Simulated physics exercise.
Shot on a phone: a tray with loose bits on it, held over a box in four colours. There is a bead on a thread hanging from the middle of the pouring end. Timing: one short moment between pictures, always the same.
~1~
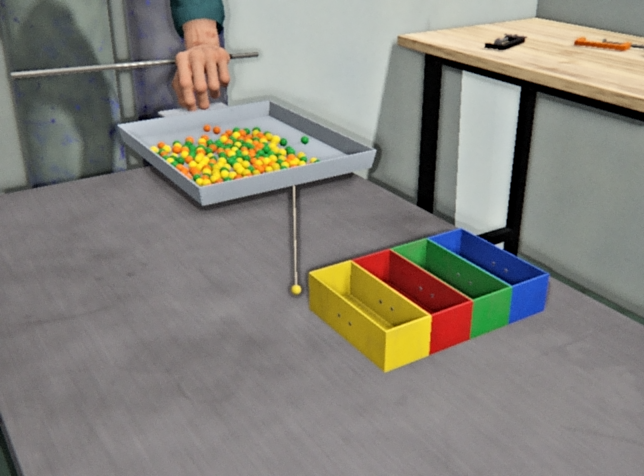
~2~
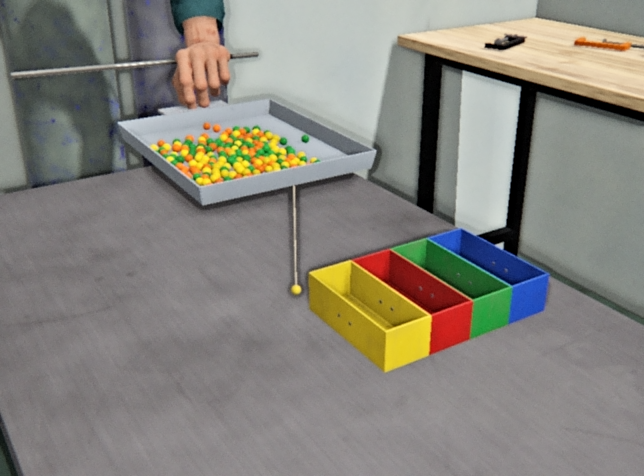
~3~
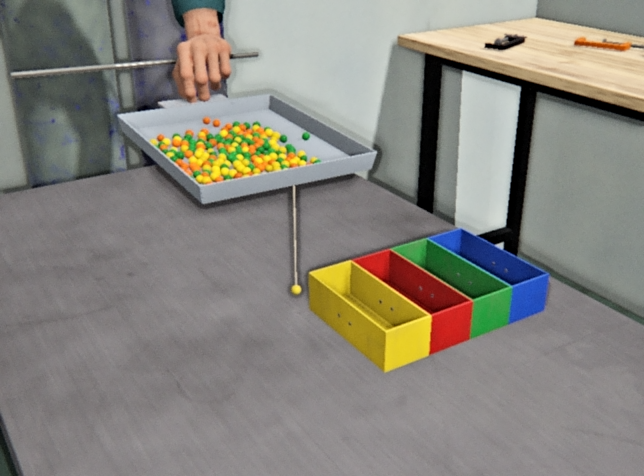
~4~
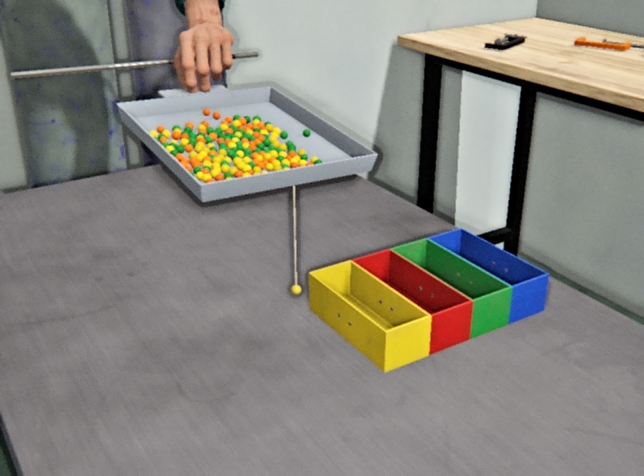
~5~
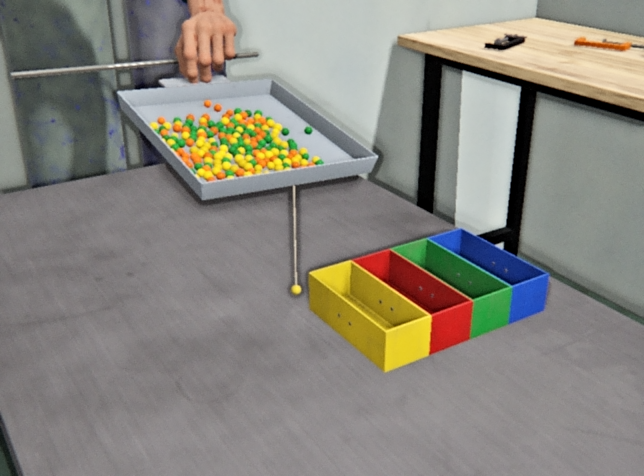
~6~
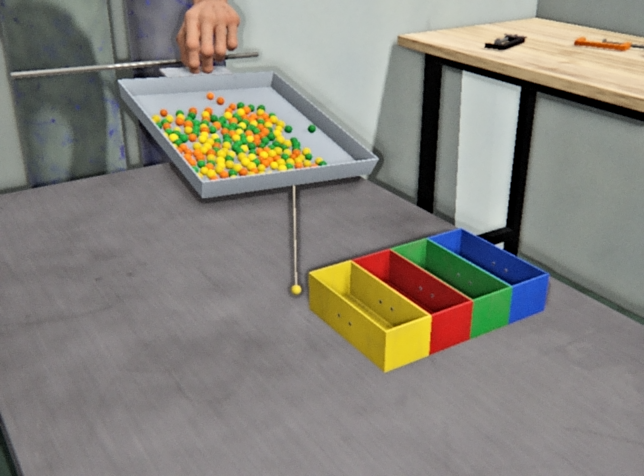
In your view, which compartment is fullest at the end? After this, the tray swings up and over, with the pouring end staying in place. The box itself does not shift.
Fullest: The yellow compartment.
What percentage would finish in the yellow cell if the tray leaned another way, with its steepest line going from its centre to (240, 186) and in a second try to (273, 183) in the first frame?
First case around 0 per cent, second case 0 per cent.
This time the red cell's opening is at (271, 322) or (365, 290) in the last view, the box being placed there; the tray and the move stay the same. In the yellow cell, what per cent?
0 per cent the first time, 20 per cent the second time.
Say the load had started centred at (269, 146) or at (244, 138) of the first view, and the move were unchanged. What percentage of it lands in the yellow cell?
First case: Around 60 %; second case: Around 60 %.
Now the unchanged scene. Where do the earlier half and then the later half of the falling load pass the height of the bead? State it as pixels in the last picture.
I'd put it at roughly (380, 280), and after that at roughly (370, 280).
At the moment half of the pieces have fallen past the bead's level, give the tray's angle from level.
Near 90 degrees.
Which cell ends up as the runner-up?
Next after the leader comes the red cell.
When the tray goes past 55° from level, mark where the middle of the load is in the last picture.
Somewhere about (294, 140).
Shortly afterwards, tray tipped steeply; the whole lot on the tray.
Next, tray tipped right over; near a quarter on the tray; near a third in the yellow cell; a little in the red cell; near a third falling or outside the box.
Some moments later, tray tipped past a quarter turn; near two thirds in the yellow cell; a little in the red cell; only a few in the green cell; near a quarter falling or outside the box.
In the end, tray tipped past a quarter turn; near two thirds in the yellow cell; a little in the red cell; only a few in the green cell; none at all in the blue cell; near a quarter outside the box.
